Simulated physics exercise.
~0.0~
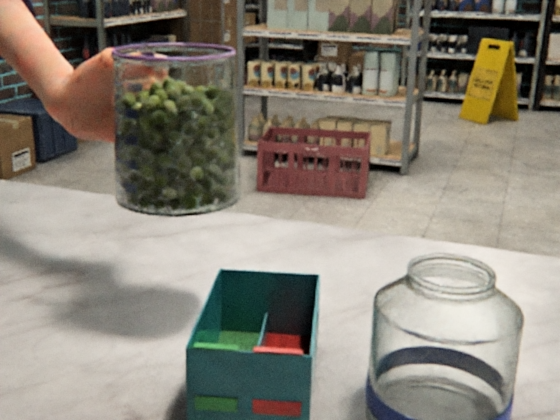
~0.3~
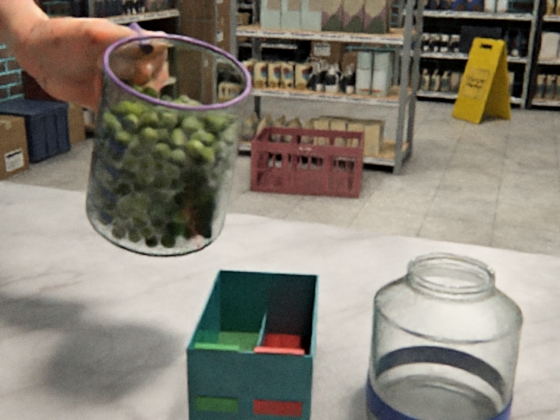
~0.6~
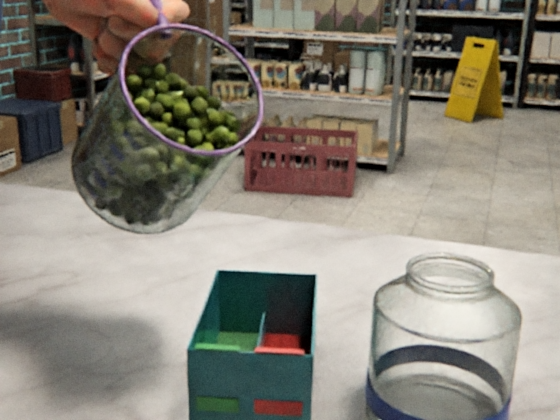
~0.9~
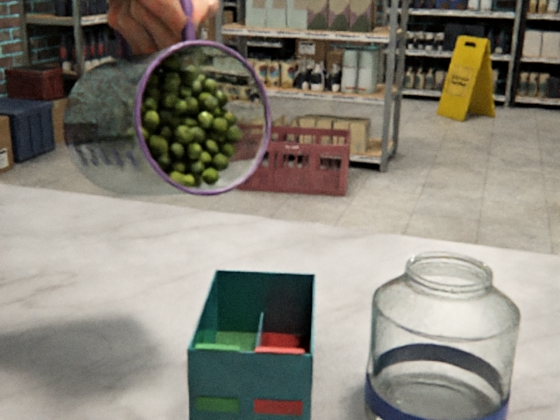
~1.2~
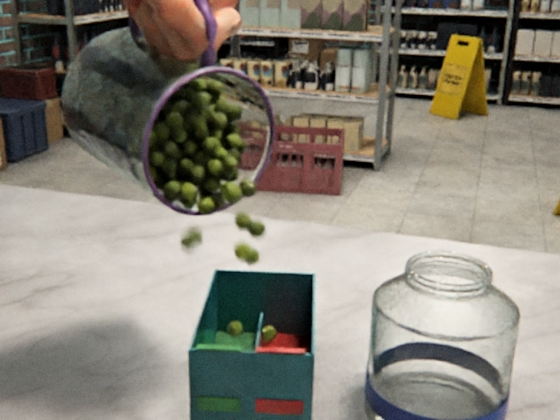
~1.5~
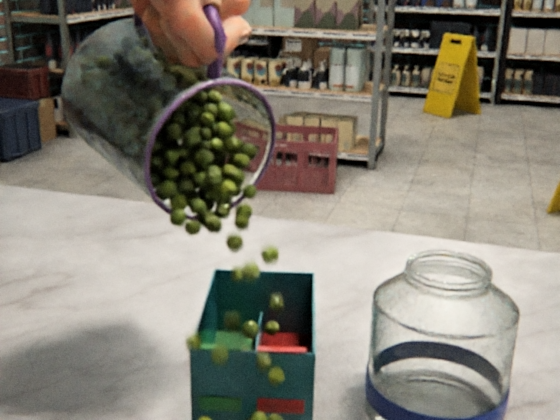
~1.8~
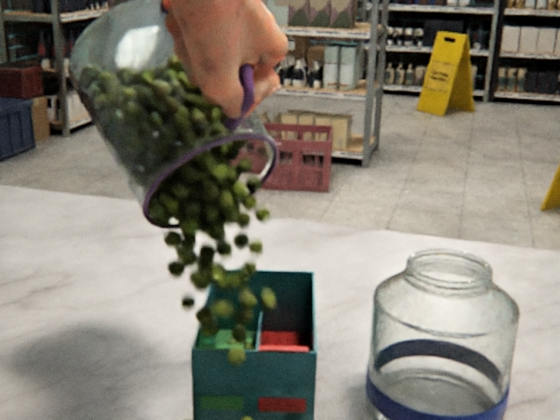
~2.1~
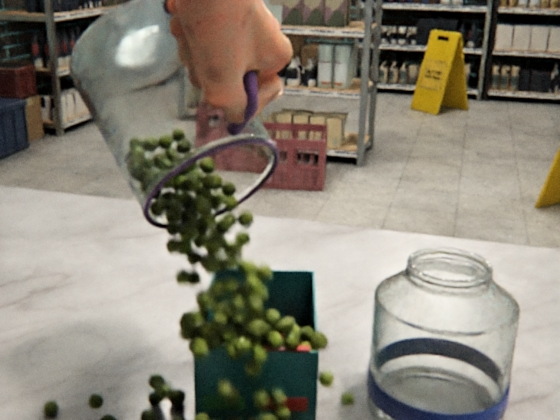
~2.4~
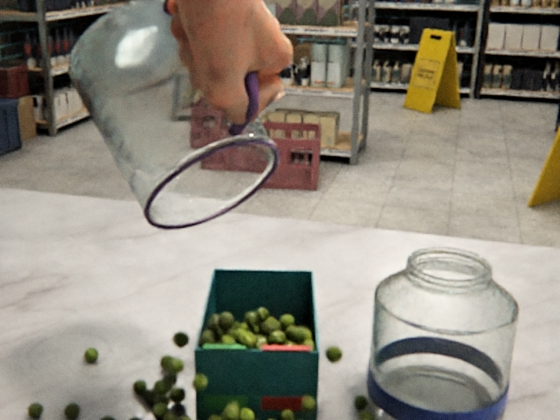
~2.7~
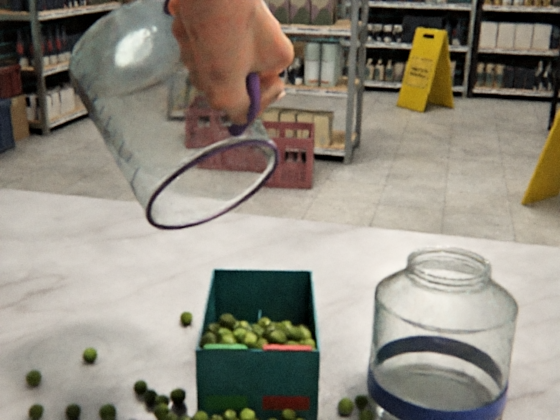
A hand tipped a clear jug of small green olives further and further over a green box with two compartments, pouring until the jug was empty; the box filled up, but many olives scattered across the table, and the glass jar beside it stayed empty.
